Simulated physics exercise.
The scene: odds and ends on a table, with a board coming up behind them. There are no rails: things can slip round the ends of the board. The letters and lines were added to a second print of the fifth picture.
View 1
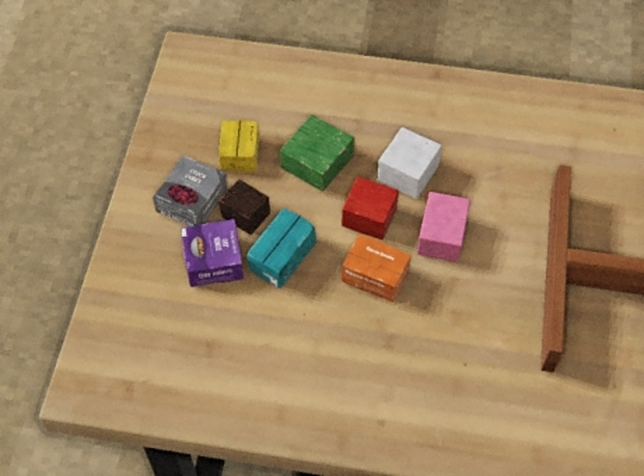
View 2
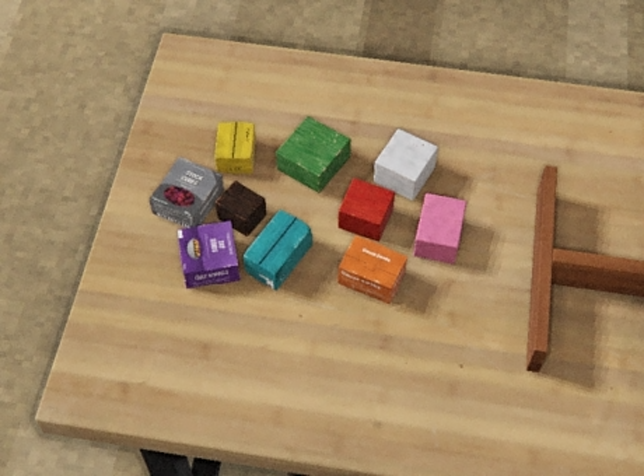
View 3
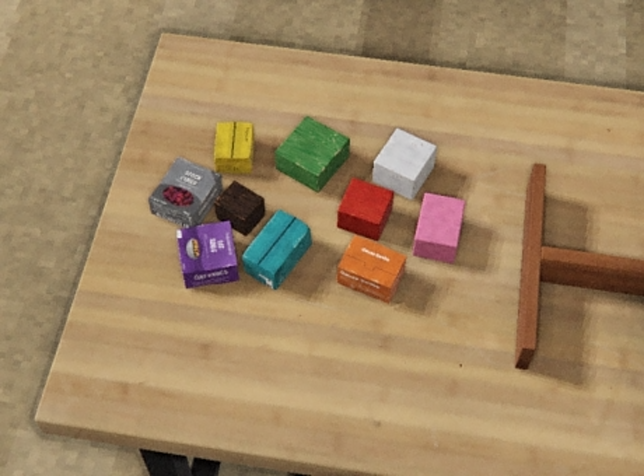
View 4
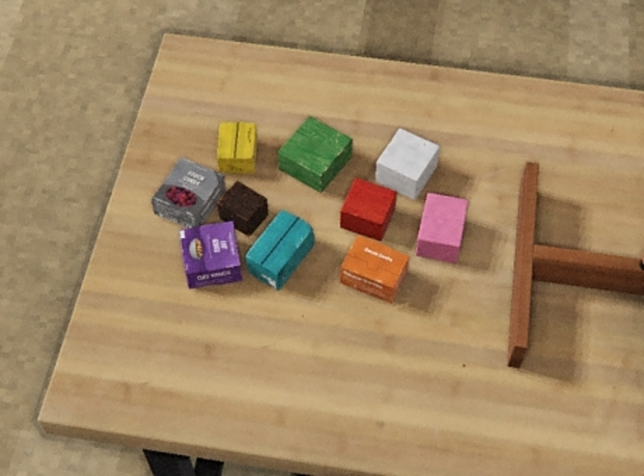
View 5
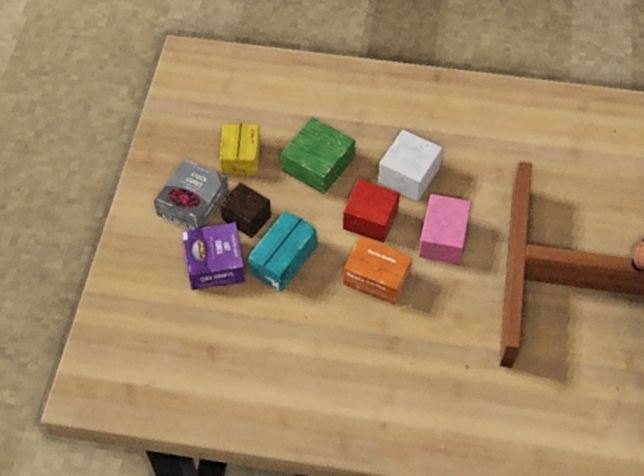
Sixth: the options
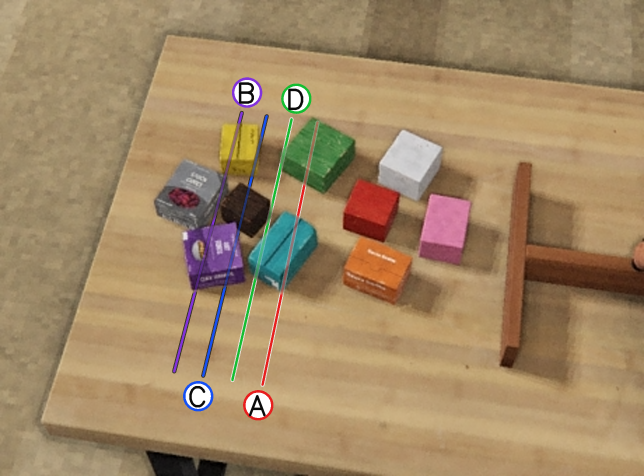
The footage shows a cluster of small colourful blocks and boxes sitting on a wooden table while a reddish-brown board with a handle-like bar slides slightly left from the right side, without touching them; the items stay in place.
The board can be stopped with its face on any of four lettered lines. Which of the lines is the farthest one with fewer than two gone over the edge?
It can go as far as C.
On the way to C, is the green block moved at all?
By then, yes.
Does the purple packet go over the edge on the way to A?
No.
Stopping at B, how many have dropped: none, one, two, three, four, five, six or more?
By then, four.
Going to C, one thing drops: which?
The grey packet goes over.
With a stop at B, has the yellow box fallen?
Yes.
On the marked copy, A at (292, 243); B at (211, 232); C at (237, 236); D at (264, 239).
Taking C. A third of the way, board (418, 235); white block (398, 163); orange box (373, 272).
Two thirds of the way, board (316, 222); grey packet (165, 188); yellow box (209, 145).
When it is over, board (240, 211); grey packet over the edge; yellow box (140, 138); one fallen.
As for the rest, A is within the limit but short; B drops four; D is within the limit but short.
